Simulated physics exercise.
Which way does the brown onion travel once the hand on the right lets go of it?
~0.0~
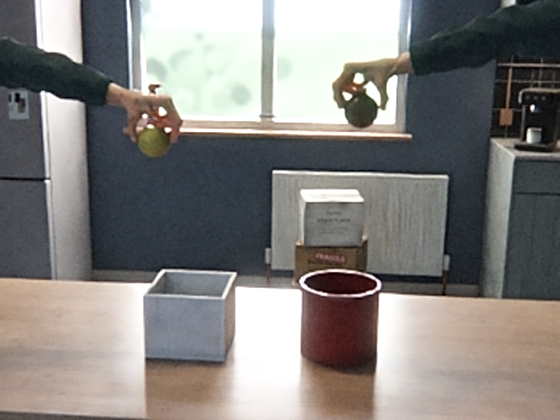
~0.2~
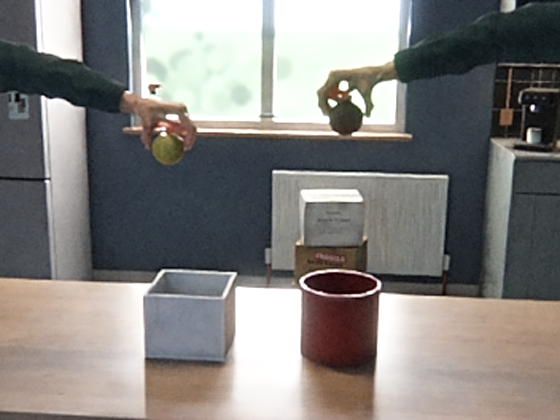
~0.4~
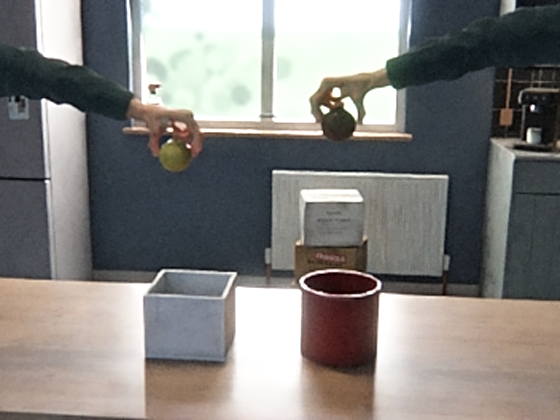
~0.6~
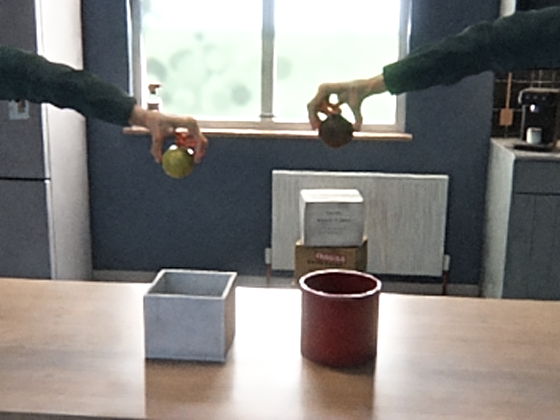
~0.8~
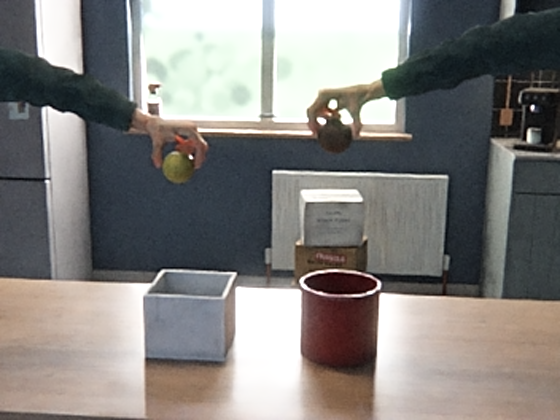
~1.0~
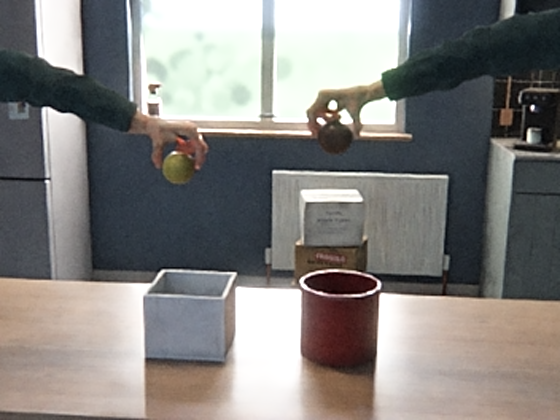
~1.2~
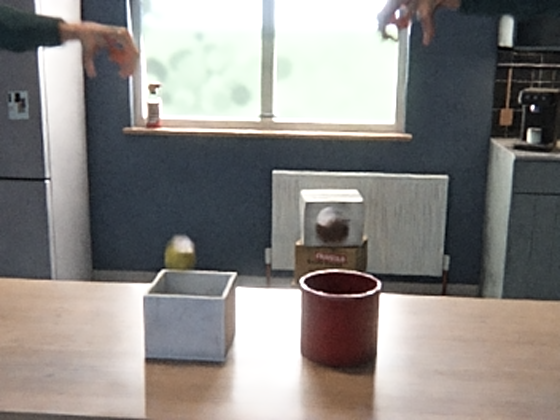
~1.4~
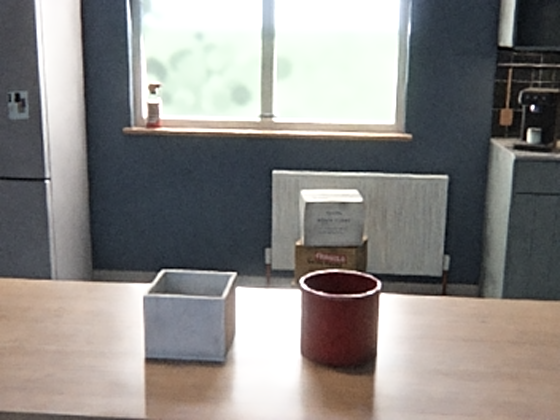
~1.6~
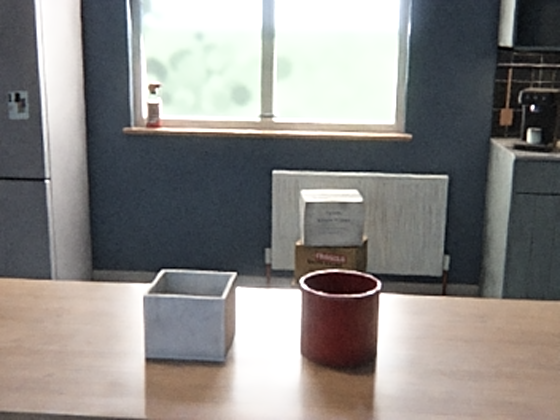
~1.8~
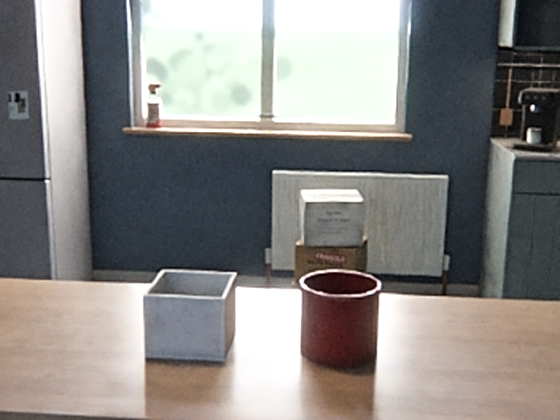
The brown onion moves down, falling toward the red bucket.
